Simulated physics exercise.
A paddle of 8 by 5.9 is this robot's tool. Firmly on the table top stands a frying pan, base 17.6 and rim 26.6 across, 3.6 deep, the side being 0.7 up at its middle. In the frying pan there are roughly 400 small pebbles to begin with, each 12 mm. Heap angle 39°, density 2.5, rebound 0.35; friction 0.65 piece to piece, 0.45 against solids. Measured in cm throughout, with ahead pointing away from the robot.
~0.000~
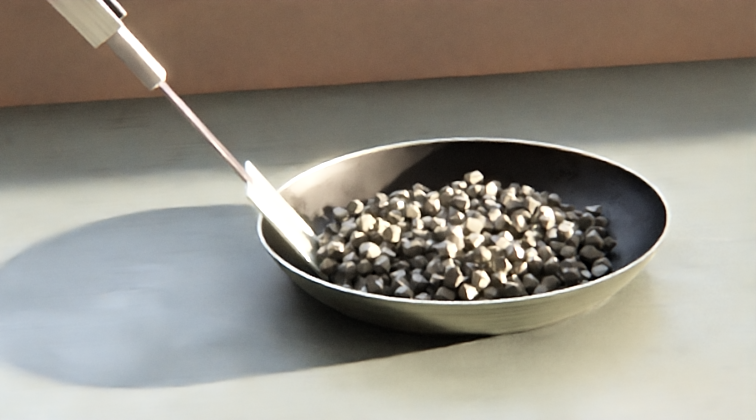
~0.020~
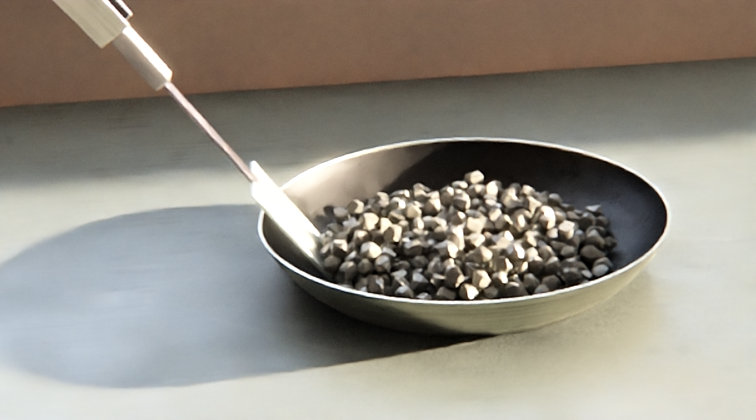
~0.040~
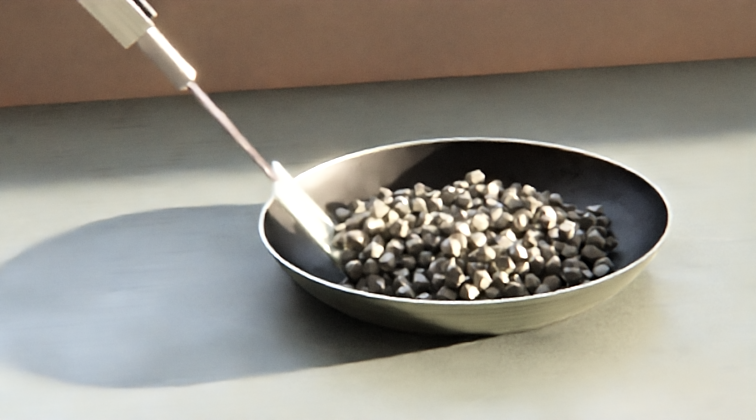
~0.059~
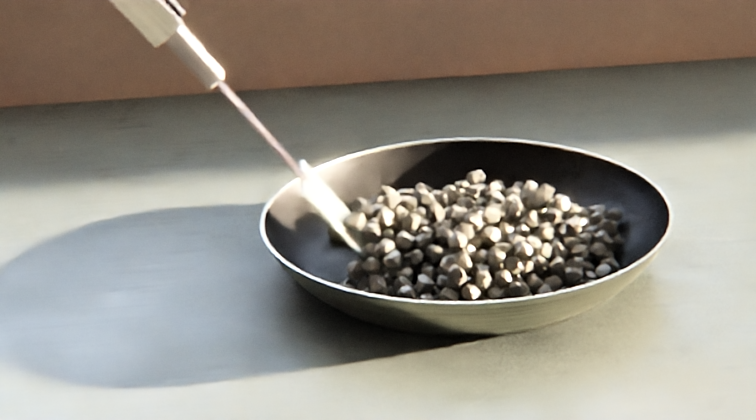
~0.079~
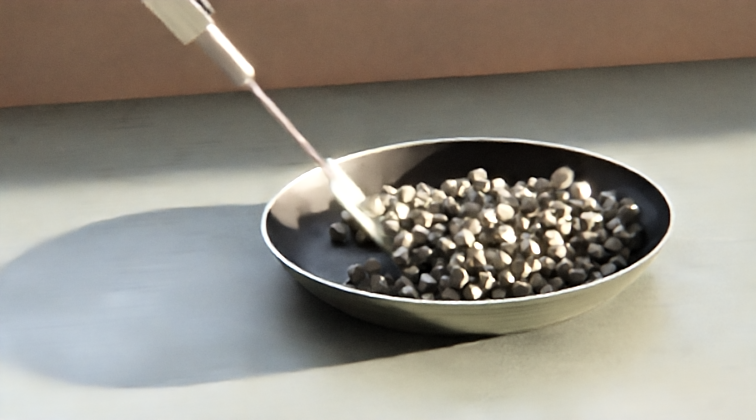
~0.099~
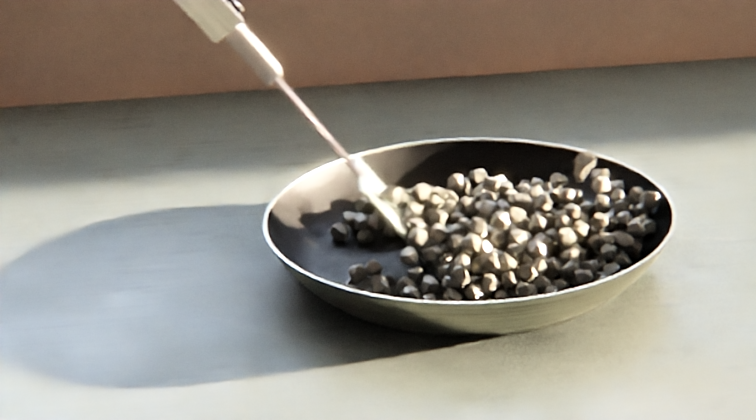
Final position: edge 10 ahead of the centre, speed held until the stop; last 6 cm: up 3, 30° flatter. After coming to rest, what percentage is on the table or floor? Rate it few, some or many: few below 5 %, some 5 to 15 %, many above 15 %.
Many, above 15 %.
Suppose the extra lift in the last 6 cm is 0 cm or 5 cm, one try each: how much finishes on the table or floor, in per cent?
Result: Approx. 15 % and 20 %, one try each.
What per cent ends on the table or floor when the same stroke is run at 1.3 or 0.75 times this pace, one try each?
Some 25 and 15 per cent.
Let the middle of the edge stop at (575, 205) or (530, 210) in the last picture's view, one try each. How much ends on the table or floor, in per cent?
Respectively about 10 and 0 percent end on the table or floor.
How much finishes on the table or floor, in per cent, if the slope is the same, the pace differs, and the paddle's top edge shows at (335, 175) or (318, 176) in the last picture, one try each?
Near 20 per cent in the first try and near 15 per cent in the second.
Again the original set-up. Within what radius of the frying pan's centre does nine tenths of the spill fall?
I'd put it at about 30 centimetres.
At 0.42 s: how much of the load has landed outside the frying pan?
I'd say close to 25 in a hundred.
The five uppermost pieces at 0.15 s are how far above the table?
6 cm or so.
By 0.15 s, sloping 54°, highest piece 9 above the table; 394 in the frying pan, 1 on the blade or in flight.
By 0.20 s, sloping 43°, highest piece 8 above the table; 389 in the frying pan, 6 on the blade or in flight.
By 0.42 s, sloping 24°, highest piece 7 above the table; 301 in the frying pan, 90 on the table or floor, 4 on the blade or in flight.
By 1.47 s, sloping 24°, highest piece 4 above the table; 301 in the frying pan, 94 on the table or floor.
Final count, 301 in the frying pan, 94 on the table or floor. That is 24 % on the table or floor.
